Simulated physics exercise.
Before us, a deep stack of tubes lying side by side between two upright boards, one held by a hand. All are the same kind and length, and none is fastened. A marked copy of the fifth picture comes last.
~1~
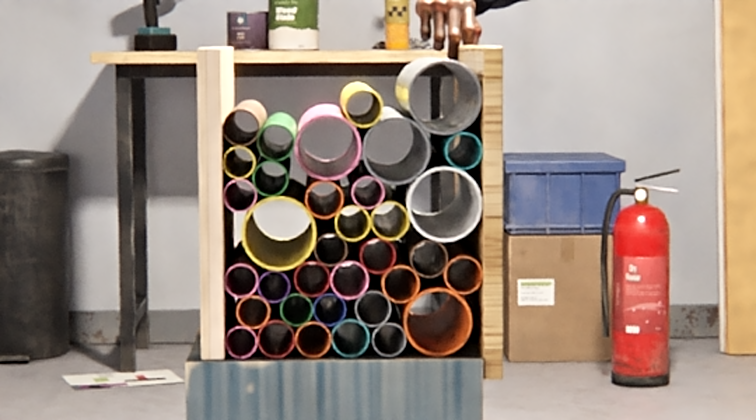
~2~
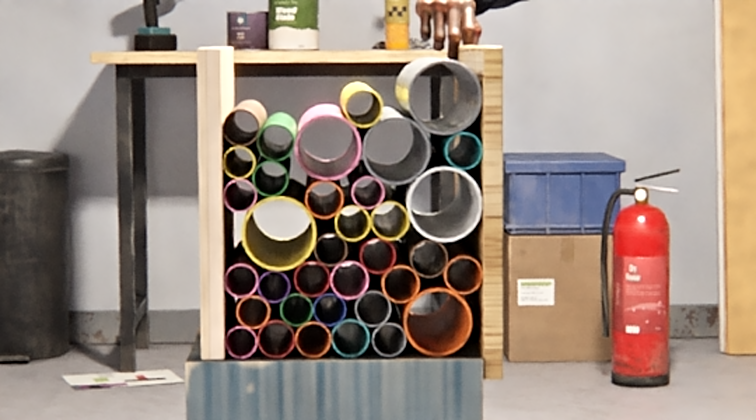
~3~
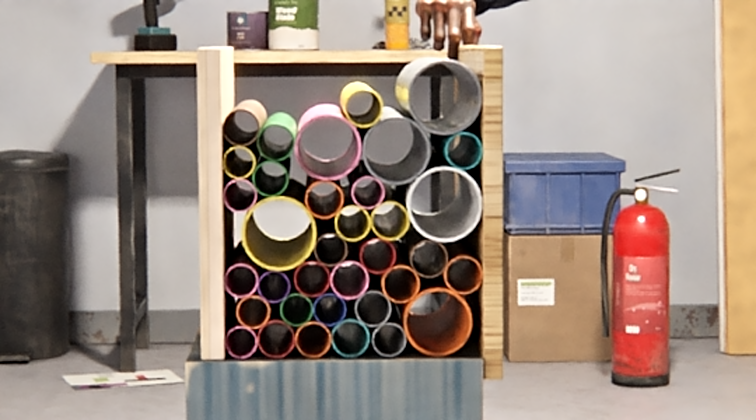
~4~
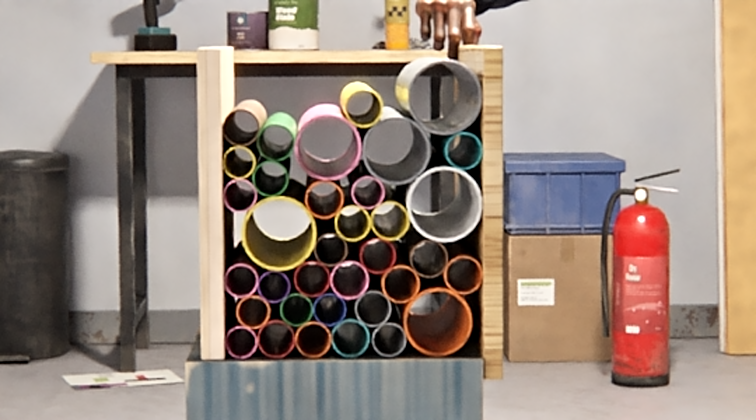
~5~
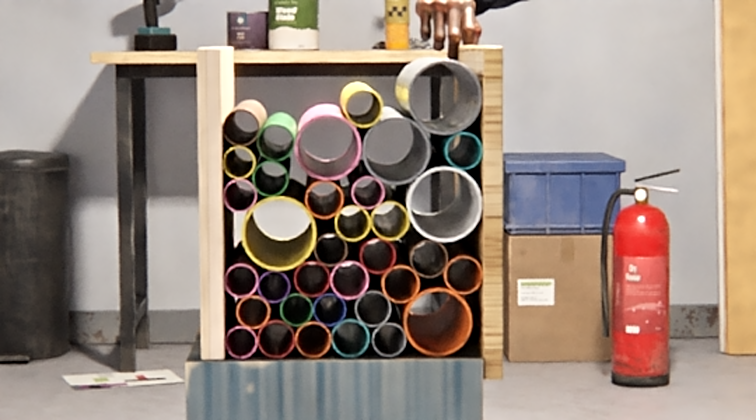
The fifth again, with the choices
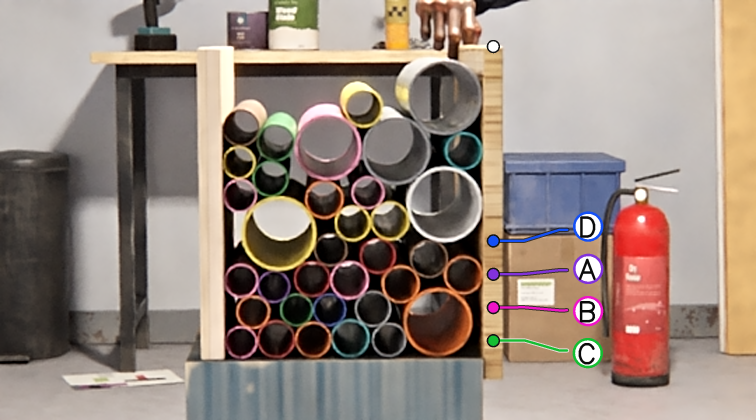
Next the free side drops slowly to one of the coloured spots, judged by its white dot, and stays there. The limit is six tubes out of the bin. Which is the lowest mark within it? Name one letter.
At most to A.
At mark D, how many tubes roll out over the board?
With D, two.
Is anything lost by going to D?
At D: Yes.
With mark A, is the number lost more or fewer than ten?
It loses fewer than ten.
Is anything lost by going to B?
Yes.
On the marked copy, A at (494, 274); B at (494, 308); C at (494, 341); D at (494, 241); the white dot at (494, 46).
With A. Early on, top of the board (483, 142).
Further on, top of the board (483, 248).
At the end, top of the board (483, 274), five out over the board.
As for the rest, B more than six out over the board; C more than six out over the board; D two out over the board.
